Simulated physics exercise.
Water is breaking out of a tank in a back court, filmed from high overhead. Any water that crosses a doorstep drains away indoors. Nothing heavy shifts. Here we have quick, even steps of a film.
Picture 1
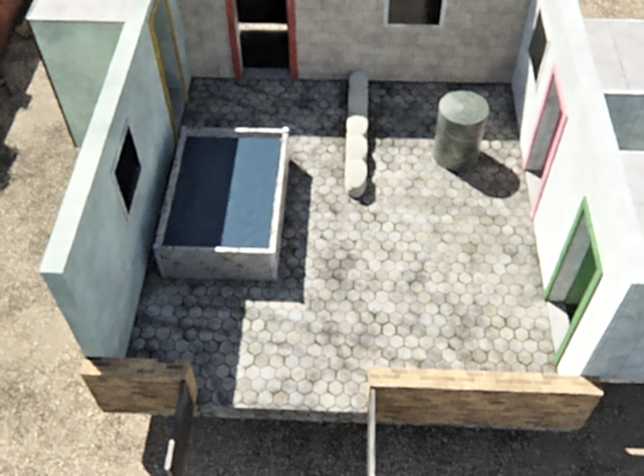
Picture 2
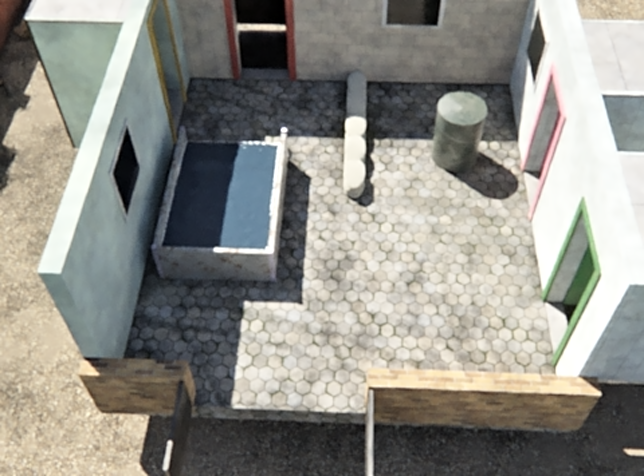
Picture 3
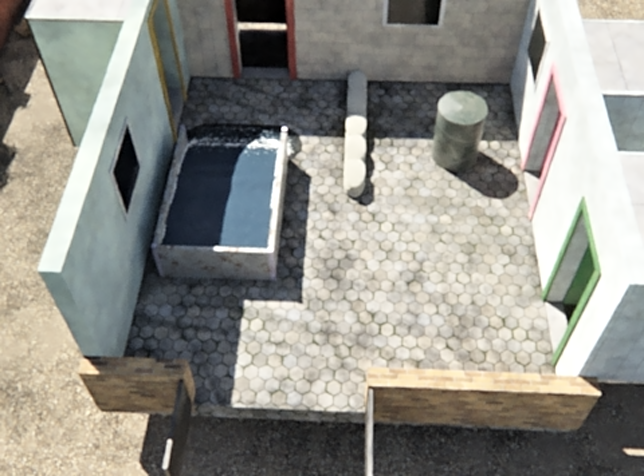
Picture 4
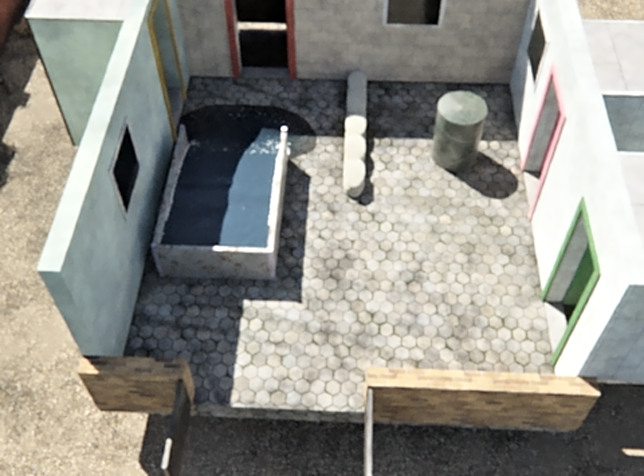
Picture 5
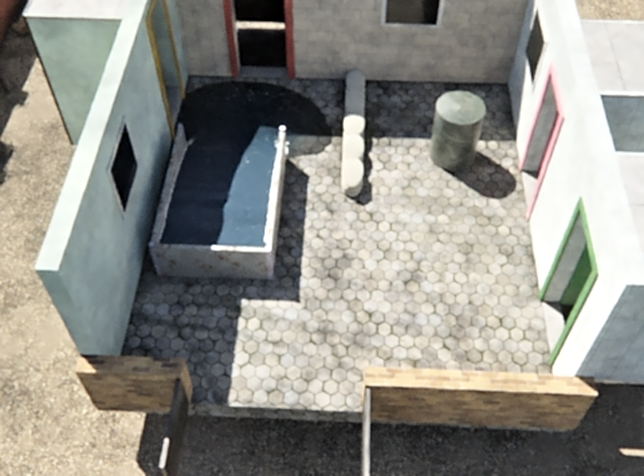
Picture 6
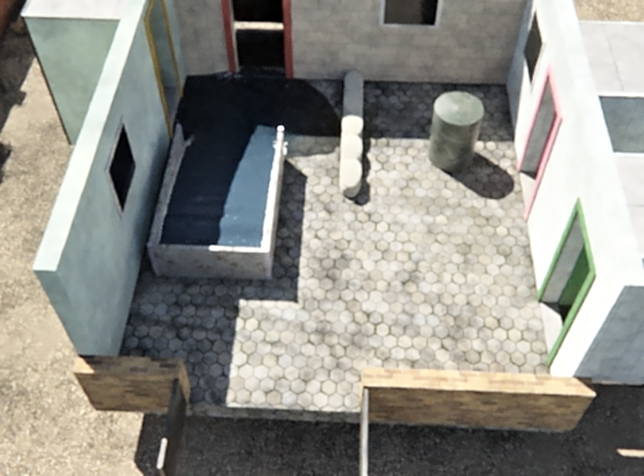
Water lies still and blue in a pale rectangular tank at the left of a walled back court, seen from high overhead. Grey six-sided paving surrounds it, with a green cylinder and pink- and green-edged openings to the right and a low brown wall in front. The water breaks out at the tank's far side and spreads darkly backward and rightward across the paving, while the view shifts very slightly.
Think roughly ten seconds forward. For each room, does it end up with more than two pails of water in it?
At the end, pink door: Within two buckets, red door: Exceeds two buckets, green door: Within two buckets, yellow door: Within two buckets.
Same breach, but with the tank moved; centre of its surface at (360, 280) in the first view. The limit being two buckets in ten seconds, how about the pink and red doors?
My reading: The pink door overshoots it; the red door overshoots it.
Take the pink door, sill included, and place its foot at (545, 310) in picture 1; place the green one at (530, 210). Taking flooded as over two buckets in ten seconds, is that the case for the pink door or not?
The pink door stays short.
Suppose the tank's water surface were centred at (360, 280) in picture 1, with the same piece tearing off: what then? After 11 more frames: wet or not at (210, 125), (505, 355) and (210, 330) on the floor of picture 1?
Well, in the order you listed them, they'd be reached by the flood, unreached and unreached.
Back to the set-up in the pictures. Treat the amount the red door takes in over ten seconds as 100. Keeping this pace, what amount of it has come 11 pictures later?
Around 40 %.
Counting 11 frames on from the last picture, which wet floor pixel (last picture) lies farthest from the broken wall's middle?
Farthest reach: About (457, 84).
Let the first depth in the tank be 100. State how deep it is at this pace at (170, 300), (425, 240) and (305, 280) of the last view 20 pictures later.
0, 0, 0 %.
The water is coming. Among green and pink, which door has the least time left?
Call: The one in pink.
A moment on, water covers 15 % of the floor; the pink door not reached, the red door far over two buckets in, the green door not reached, the yellow door wet at the sill, nothing in.
Next, water covers 20 % of the floor; the pink door not reached, the red door far over two buckets in, the green door not reached, the yellow door wet at the sill, nothing in.
Then, water covers 30 % of the floor; the pink door not reached, the red door far over two buckets in, the green door not reached, the yellow door wet at the sill, nothing in.
Later, water covers 55 % of the floor; the pink door wet at the sill, nothing in, the red door far over two buckets in, the green door not reached, the yellow door wet at the sill, nothing in.
In the end, water covers 70 % of the floor; the pink door wet at the sill, nothing in, the red door far over two buckets in, the green door wet at the sill, nothing in, the yellow door wet at the sill, nothing in.
